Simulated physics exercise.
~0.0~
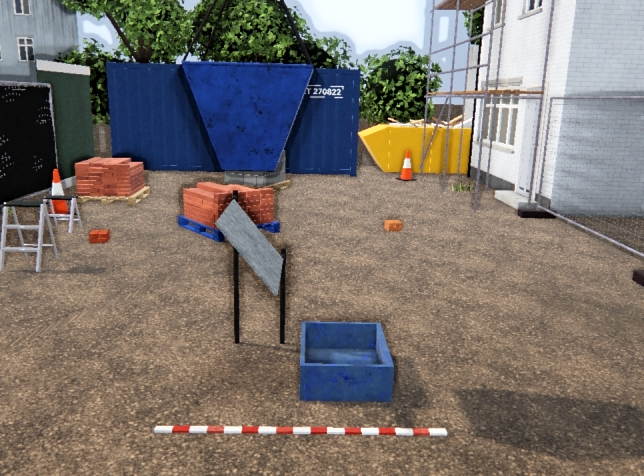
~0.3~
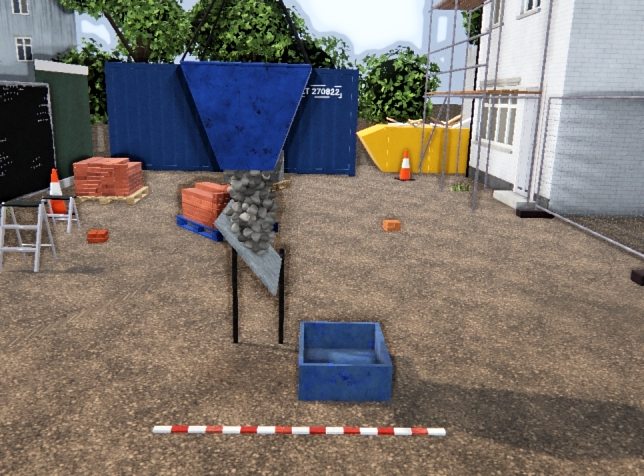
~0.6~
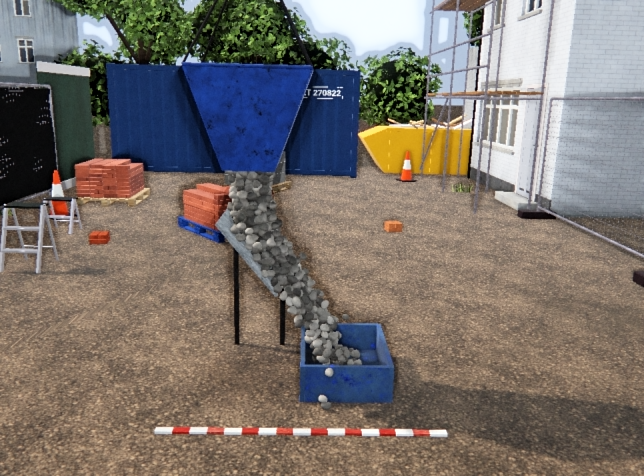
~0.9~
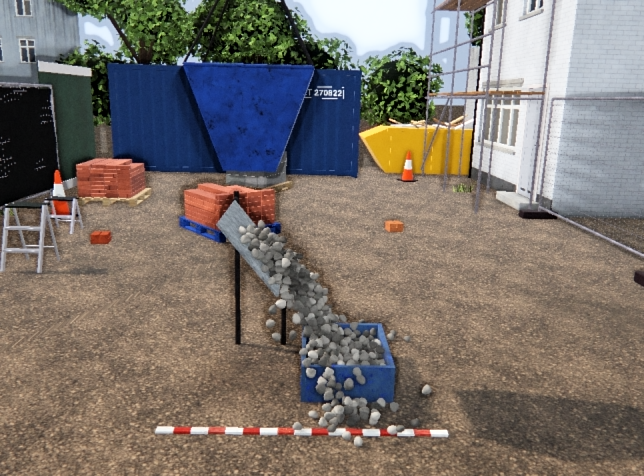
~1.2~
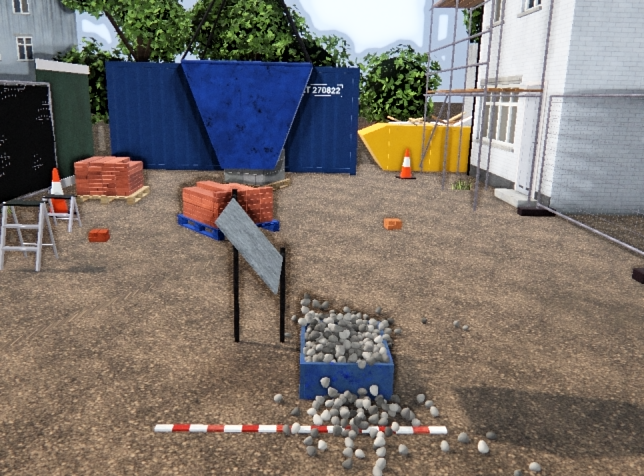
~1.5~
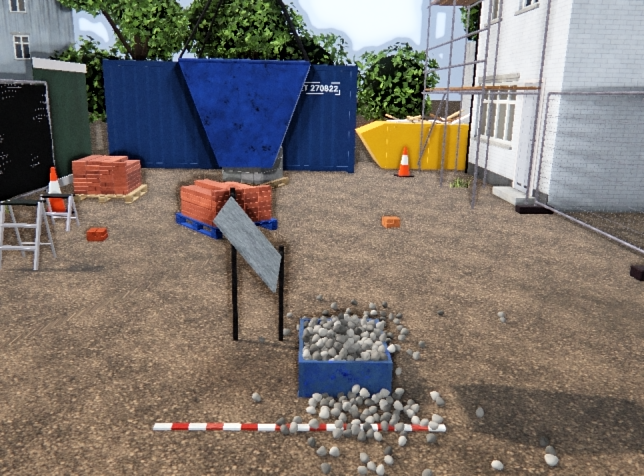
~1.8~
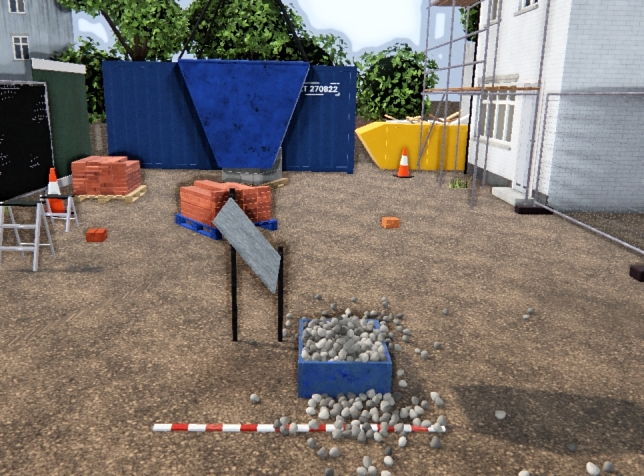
A large blue hopper hangs in front of a blue container in a gravelly building yard, seen from the front by a slightly swaying camera. Below it a grey steel slope on two black legs leans down to the right towards an open blue bin, with a red and white striped pole in front, stacked bricks behind and a yellow skip further back. Grey stones drop from the hopper onto the slope, slide down and pour into the bin. Some spill over its front and scatter to the right. Finally the slope is bare, and most stones lie heaped in the bin.
